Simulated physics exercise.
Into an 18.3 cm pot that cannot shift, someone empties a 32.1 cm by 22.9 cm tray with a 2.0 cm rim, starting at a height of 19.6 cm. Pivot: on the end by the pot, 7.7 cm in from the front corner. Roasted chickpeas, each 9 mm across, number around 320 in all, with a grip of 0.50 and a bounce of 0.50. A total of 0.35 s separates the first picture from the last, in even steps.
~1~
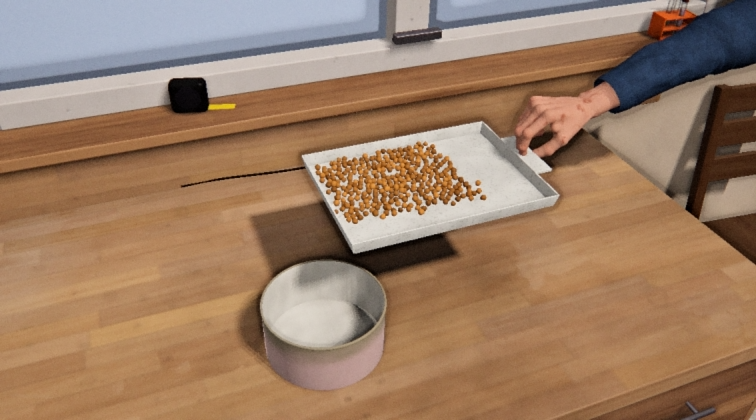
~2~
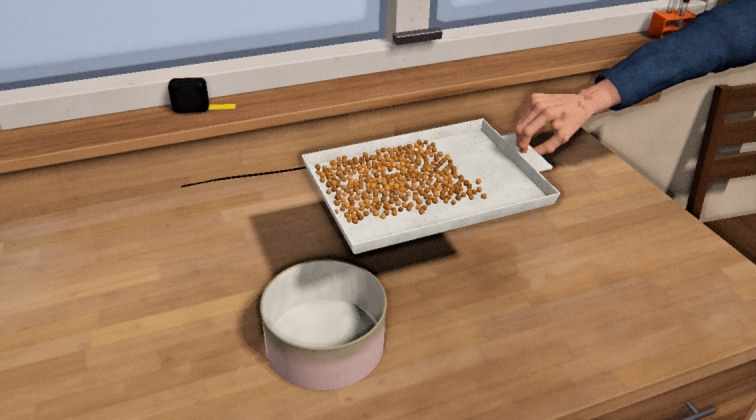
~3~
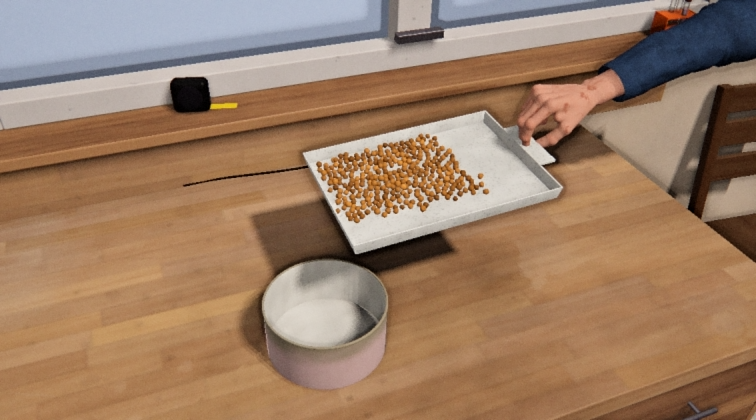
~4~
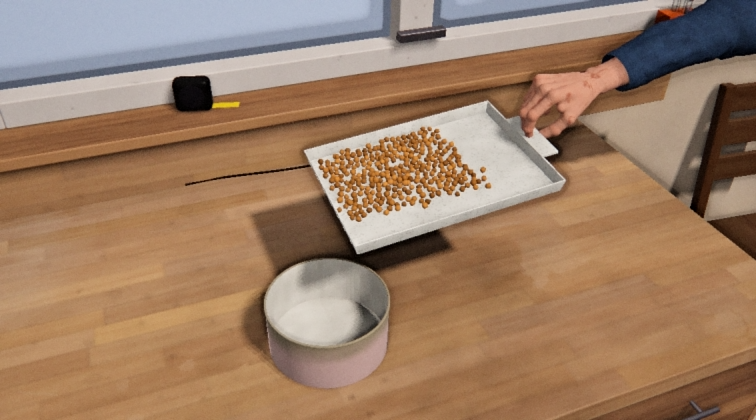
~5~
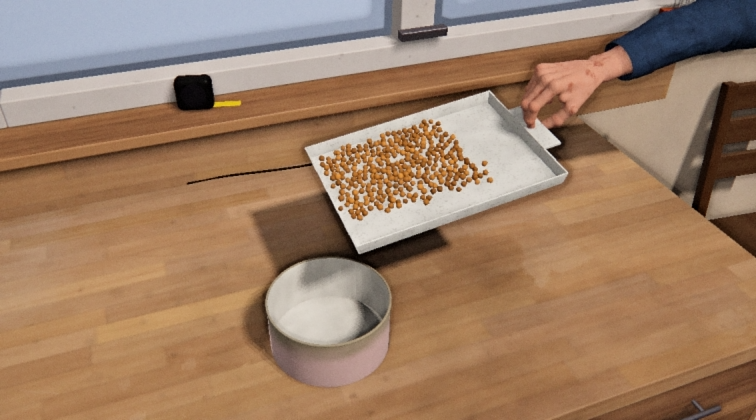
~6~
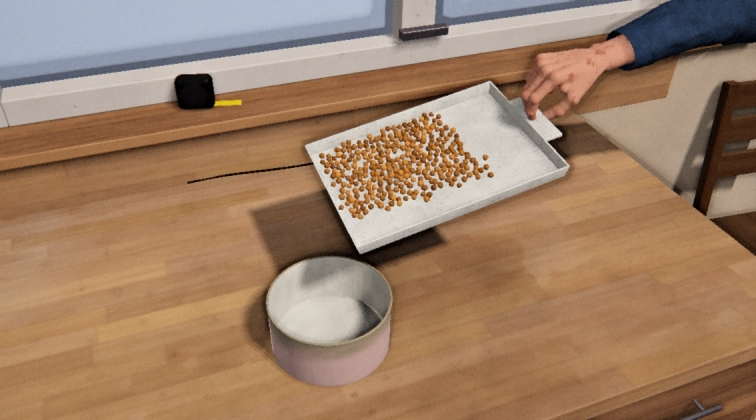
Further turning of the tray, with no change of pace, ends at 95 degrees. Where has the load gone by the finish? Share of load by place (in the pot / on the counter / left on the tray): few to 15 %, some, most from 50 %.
Pot: Most; counter: Few; tray: Few.
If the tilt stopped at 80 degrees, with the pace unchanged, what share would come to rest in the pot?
In that case some 10 per cent.
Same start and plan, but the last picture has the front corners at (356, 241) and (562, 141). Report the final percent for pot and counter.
Split: Pot = 50, counter = 45.
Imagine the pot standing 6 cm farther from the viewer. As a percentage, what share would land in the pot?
I'd say some 70 per cent would end up there.
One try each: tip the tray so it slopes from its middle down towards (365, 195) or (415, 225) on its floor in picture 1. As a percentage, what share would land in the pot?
The share comes to roughly 45 in a hundred, then roughly 70 in a hundred.
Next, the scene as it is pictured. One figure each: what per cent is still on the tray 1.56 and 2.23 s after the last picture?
About 100, 25.
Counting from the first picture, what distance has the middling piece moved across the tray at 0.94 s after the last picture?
Displacement on the tray: Roughly 6 cm.
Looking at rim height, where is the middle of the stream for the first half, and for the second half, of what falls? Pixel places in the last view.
Early half: About (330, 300); late half: (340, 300).
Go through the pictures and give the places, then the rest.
Tray tilt 0 degrees, front corners at (354, 242) and (555, 194); middle of the pieces at (396, 180); pot at (324, 301), in the first picture.
Tray tilt 1 degrees, front corners at (354, 242) and (556, 192); middle of the pieces at (396, 179), in the second picture.
Tray tilt 3 degrees, front corners at (356, 243) and (559, 187), lowest corner left front; middle of the pieces at (398, 176), in the third picture.
Tray tilt 6 degrees, front corners at (357, 243) and (562, 179), lowest corner left front; middle of the pieces at (399, 171), in the fourth picture.
Tray tilt 9 degrees, front corners at (358, 244) and (564, 172), lowest corner left front; middle of the pieces at (401, 167), in the fifth picture.
Tray tilt 12 degrees, front corners at (359, 244) and (565, 165), lowest corner left front; middle of the pieces at (401, 163); pot at (330, 297), in the sixth picture.
Then, 0.94 s after the last picture, tilt 51 degrees; the tray holds 100 %, the pot 0 %.
Then, 1.56 s after the last picture, tilt 76 degrees; the tray holds 100 %, the pot 0 %.
Then, 2.23 s after the last picture, tilt 95 degrees; the tray holds 25 %, the pot 50 %.
In the end, pot 95 %, counter 10 %, tray 0 %.
